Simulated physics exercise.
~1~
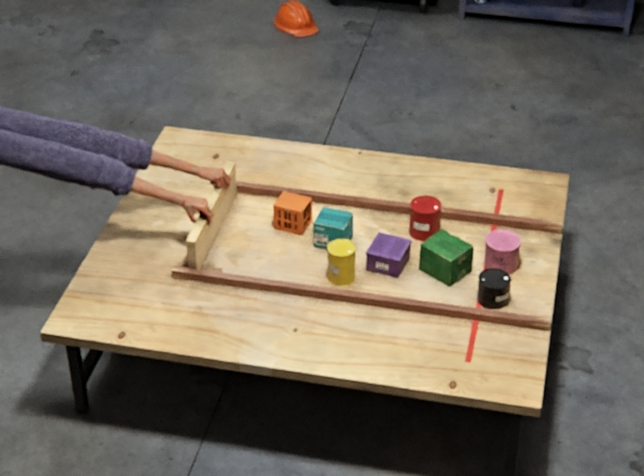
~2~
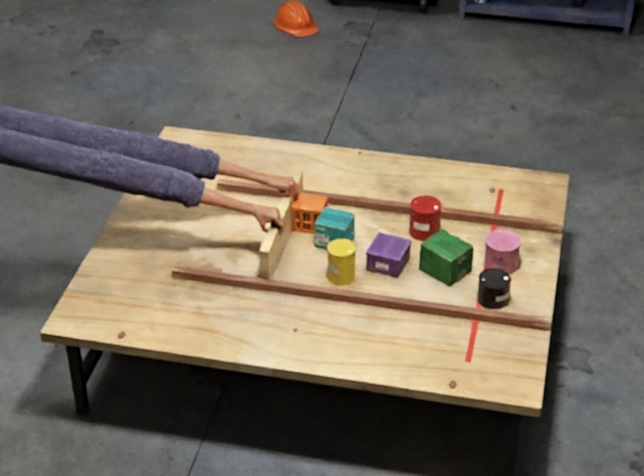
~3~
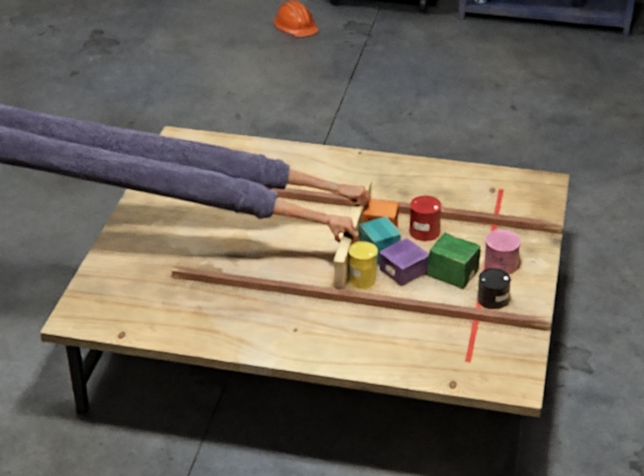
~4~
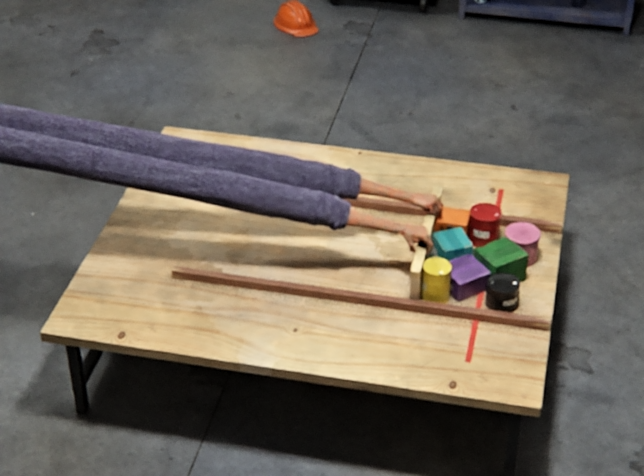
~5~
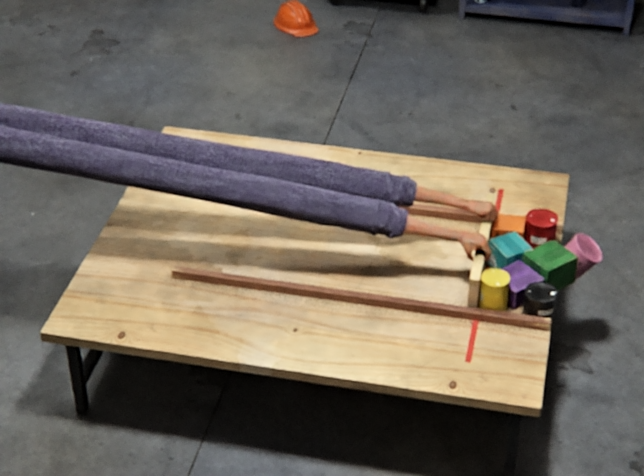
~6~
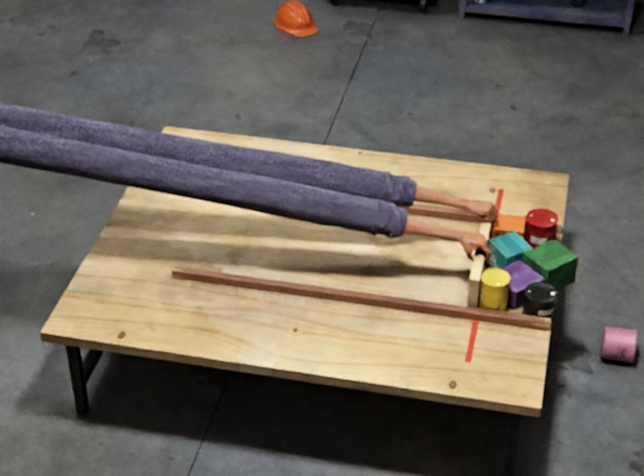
Two arms in purple-grey sleeves reach in from the left, holding an upright plank on a wooden platform, seen from above on a concrete floor. Ahead of it, between two brown rails, sit orange, turquoise, yellow, purple, red, green, pink and black packages, with a red tape line near the right end. The hands push the plank rightward, meeting the orange crate first, then gathering the rest into a tight cluster. As the plank reaches the tape, the pink pail tips over the right edge. It lands on the floor while the others stay crowded at the edge, the green box jutting out.
